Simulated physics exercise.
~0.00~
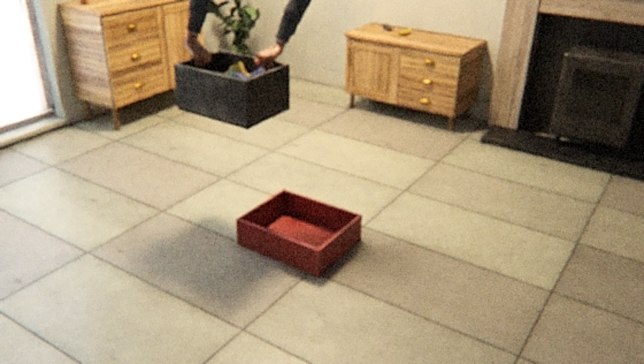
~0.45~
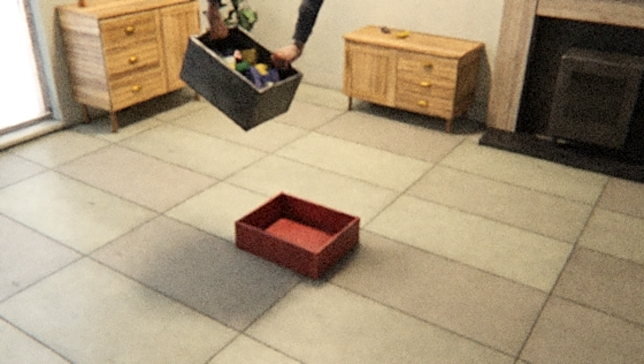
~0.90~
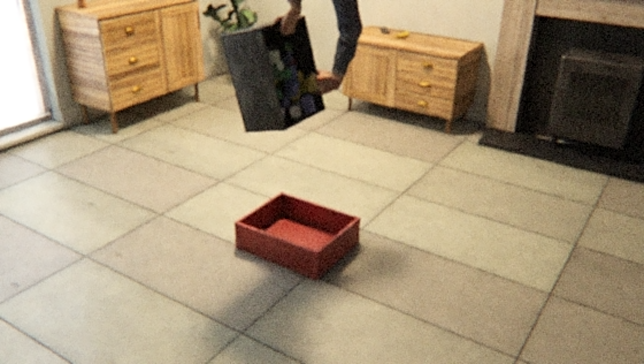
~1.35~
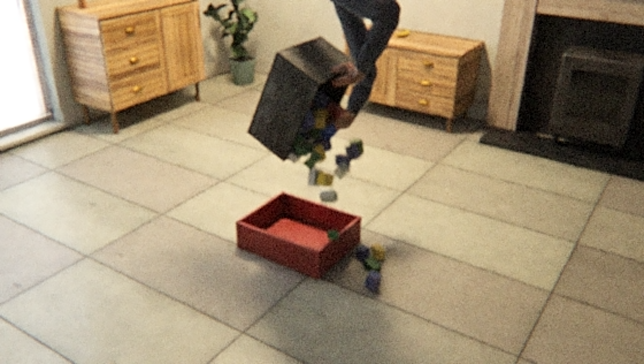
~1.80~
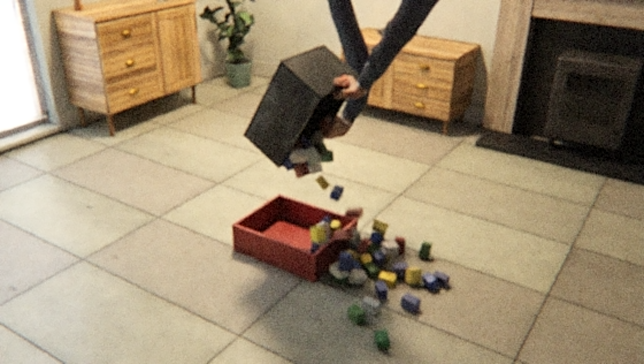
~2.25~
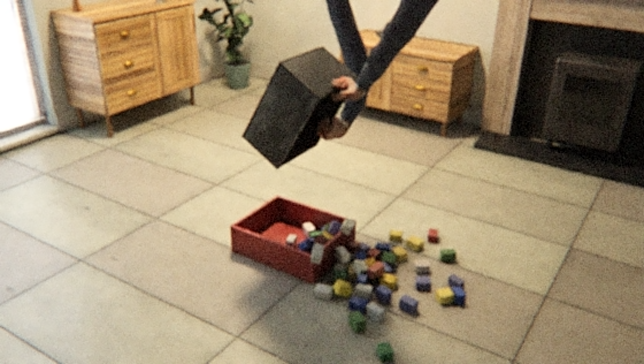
We see two hands tip a black box of colourful toy bricks above a red carton on a tiled floor, turning it steeply until the bricks tumble out; some land in the carton, but most scatter on the floor to its right, the box still held upturned above.
